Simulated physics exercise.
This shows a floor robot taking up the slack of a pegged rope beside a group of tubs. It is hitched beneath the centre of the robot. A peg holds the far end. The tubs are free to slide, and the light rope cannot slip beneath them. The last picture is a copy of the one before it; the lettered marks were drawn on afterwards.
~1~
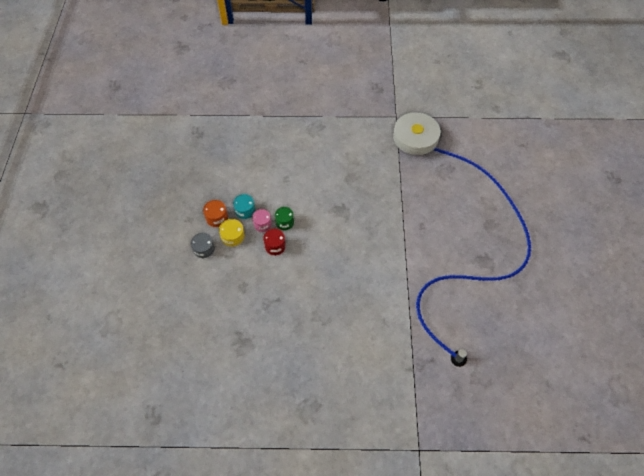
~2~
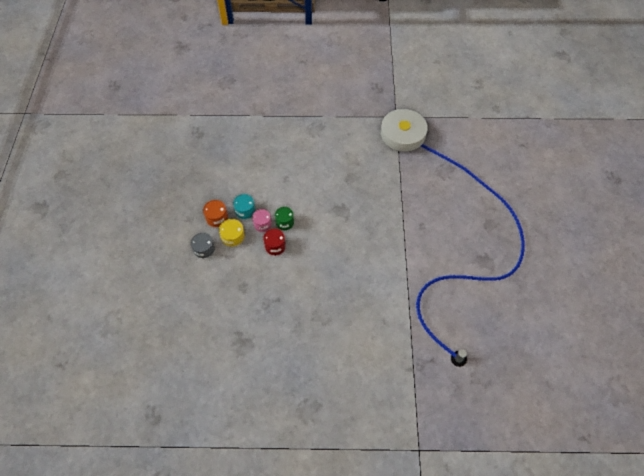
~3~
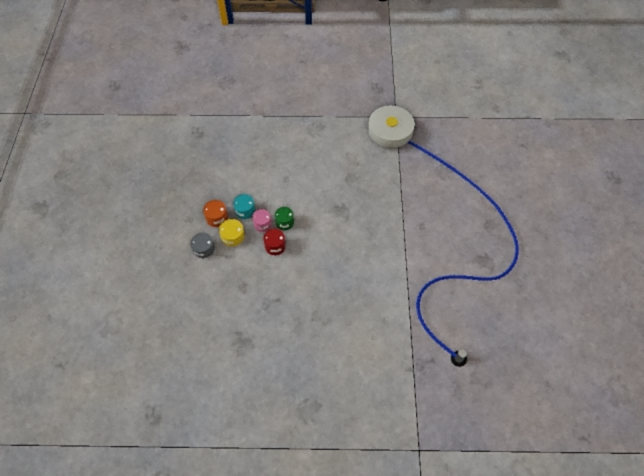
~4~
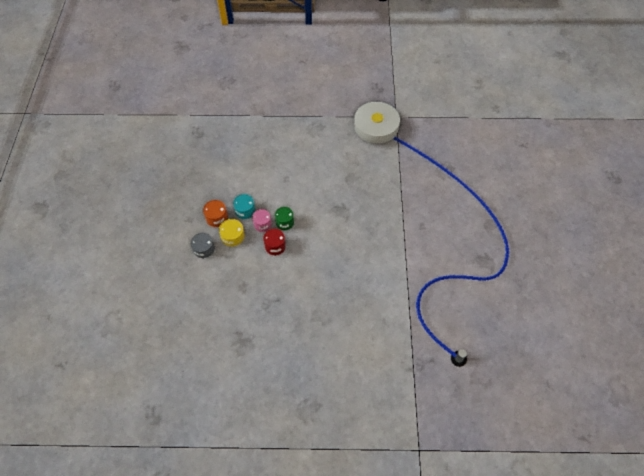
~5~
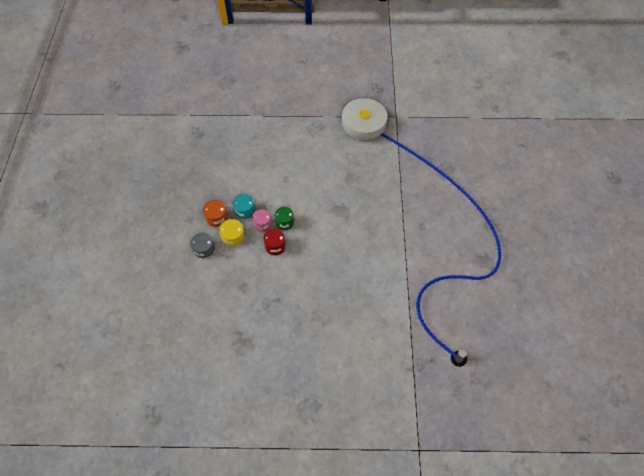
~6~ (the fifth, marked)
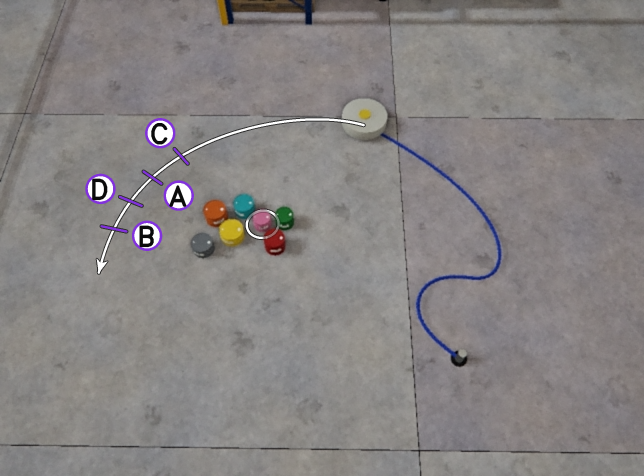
The video shows a round white disc-shaped device with a yellow centre sliding slowly left and slightly upward across a tiled floor, drawing a curved blue rope along behind it, while seven small coloured tubs nearby stay still.
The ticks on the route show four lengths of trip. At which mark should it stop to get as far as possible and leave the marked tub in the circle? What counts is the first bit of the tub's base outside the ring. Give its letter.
B.
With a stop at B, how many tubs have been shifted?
By then, two.
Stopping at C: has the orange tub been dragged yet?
No.
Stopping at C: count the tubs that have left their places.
By then, none.
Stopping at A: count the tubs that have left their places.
By then, none.
On the copy, A at (152, 178); B at (114, 229); C at (181, 156); D at (131, 201); the ring at (263, 224); the route from (364, 125) via (199, 146) to (99, 273).
On B. First, robot (264, 120); pink tub (262, 221).
Then, robot (170, 157); pink tub (262, 221).
Finally, robot (111, 224); turquoise tub (242, 213); pink tub (262, 221); green tub (280, 223); the pink tub is still in its ring.
By contrast, A is safe but short; C is safe but short; D is safe but short.
